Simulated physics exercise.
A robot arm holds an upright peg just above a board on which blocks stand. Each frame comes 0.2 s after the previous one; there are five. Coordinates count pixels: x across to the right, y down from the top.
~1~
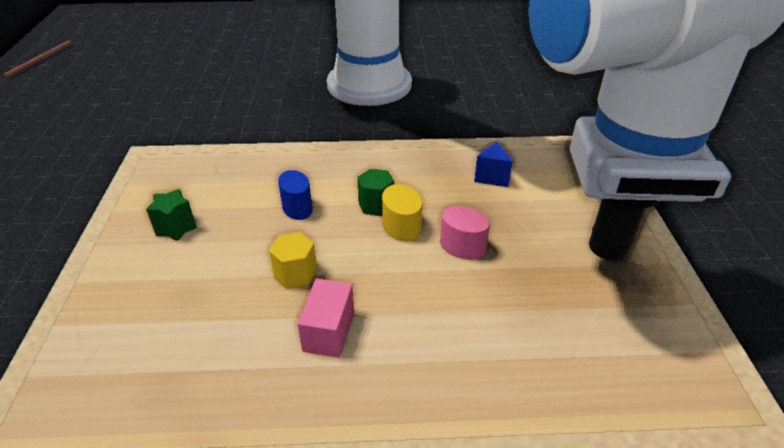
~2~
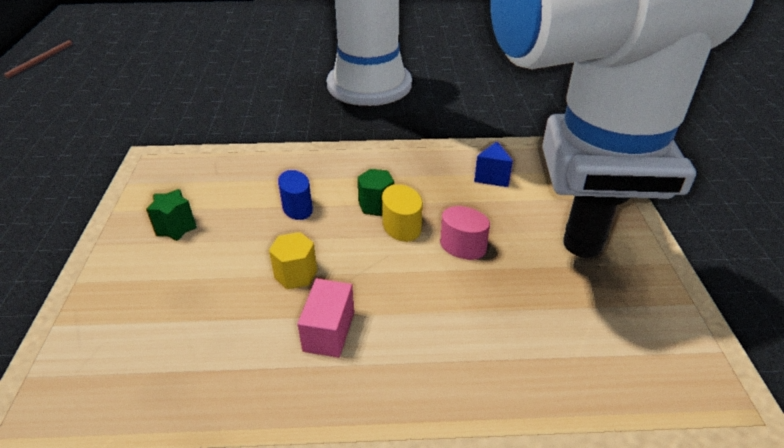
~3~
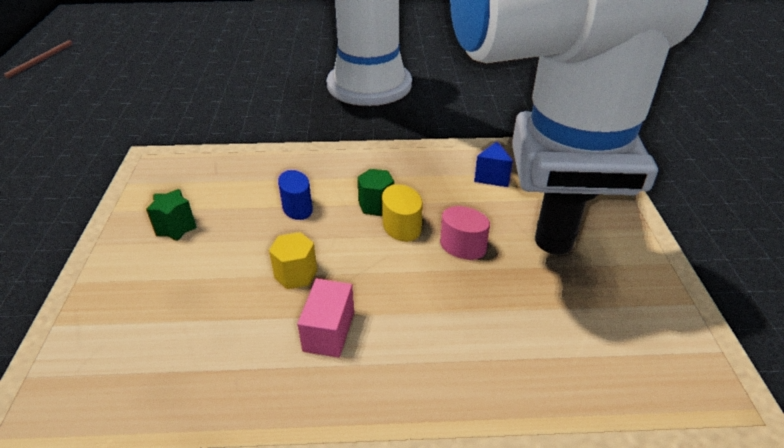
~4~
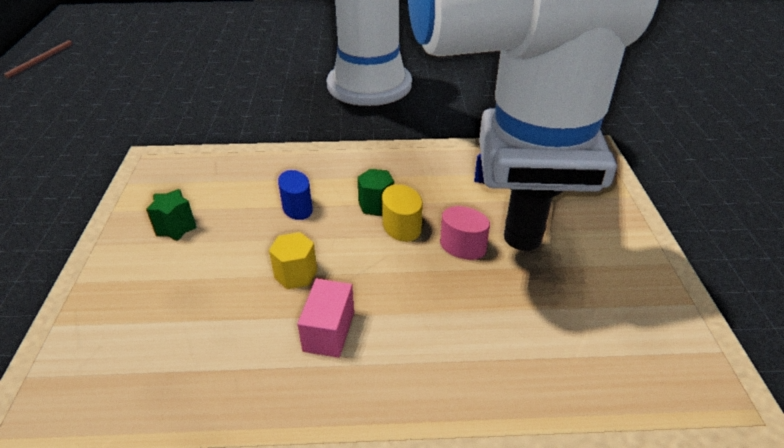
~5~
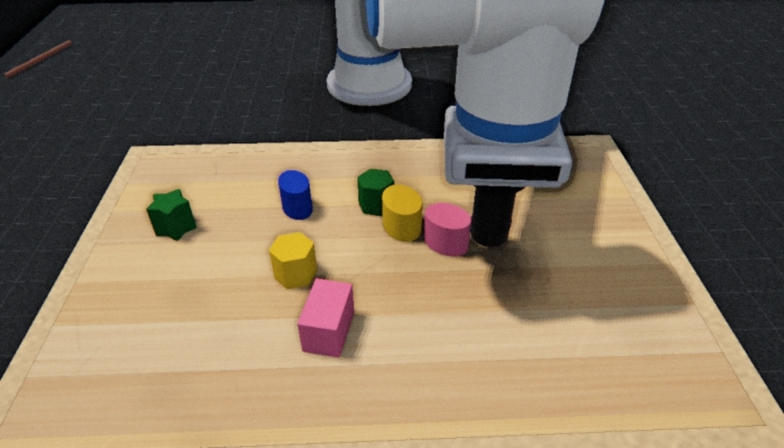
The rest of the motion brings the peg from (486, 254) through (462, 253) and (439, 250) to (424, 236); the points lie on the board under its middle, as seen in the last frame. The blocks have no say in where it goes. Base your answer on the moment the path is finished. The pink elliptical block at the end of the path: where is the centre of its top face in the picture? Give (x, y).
Its top middle: (383, 208).
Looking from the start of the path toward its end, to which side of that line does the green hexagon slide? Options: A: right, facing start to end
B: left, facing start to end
A: Right, facing start to end.
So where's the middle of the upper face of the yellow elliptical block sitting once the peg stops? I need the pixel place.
My estimate: (354, 191).
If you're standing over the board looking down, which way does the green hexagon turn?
It spins clockwise.
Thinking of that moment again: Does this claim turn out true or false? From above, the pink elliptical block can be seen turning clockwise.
It is false.
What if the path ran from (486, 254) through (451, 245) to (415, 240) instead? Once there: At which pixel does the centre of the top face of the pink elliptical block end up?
So, by the moment the path ends, you'll find the top centre of the pink elliptical block at (372, 216).
The first path, step by step. Halfway along, peg at (450, 235); green hexagon at (365, 170), turned 15° clockwise; yellow elliptical block at (378, 193), turned 20° clockwise; pink elliptical block at (411, 213).
At the end, peg at (425, 218); green hexagon at (362, 167), turned 25° clockwise; yellow elliptical block at (354, 191), turned 70° clockwise; pink elliptical block at (383, 208), turned 35° anticlockwise.
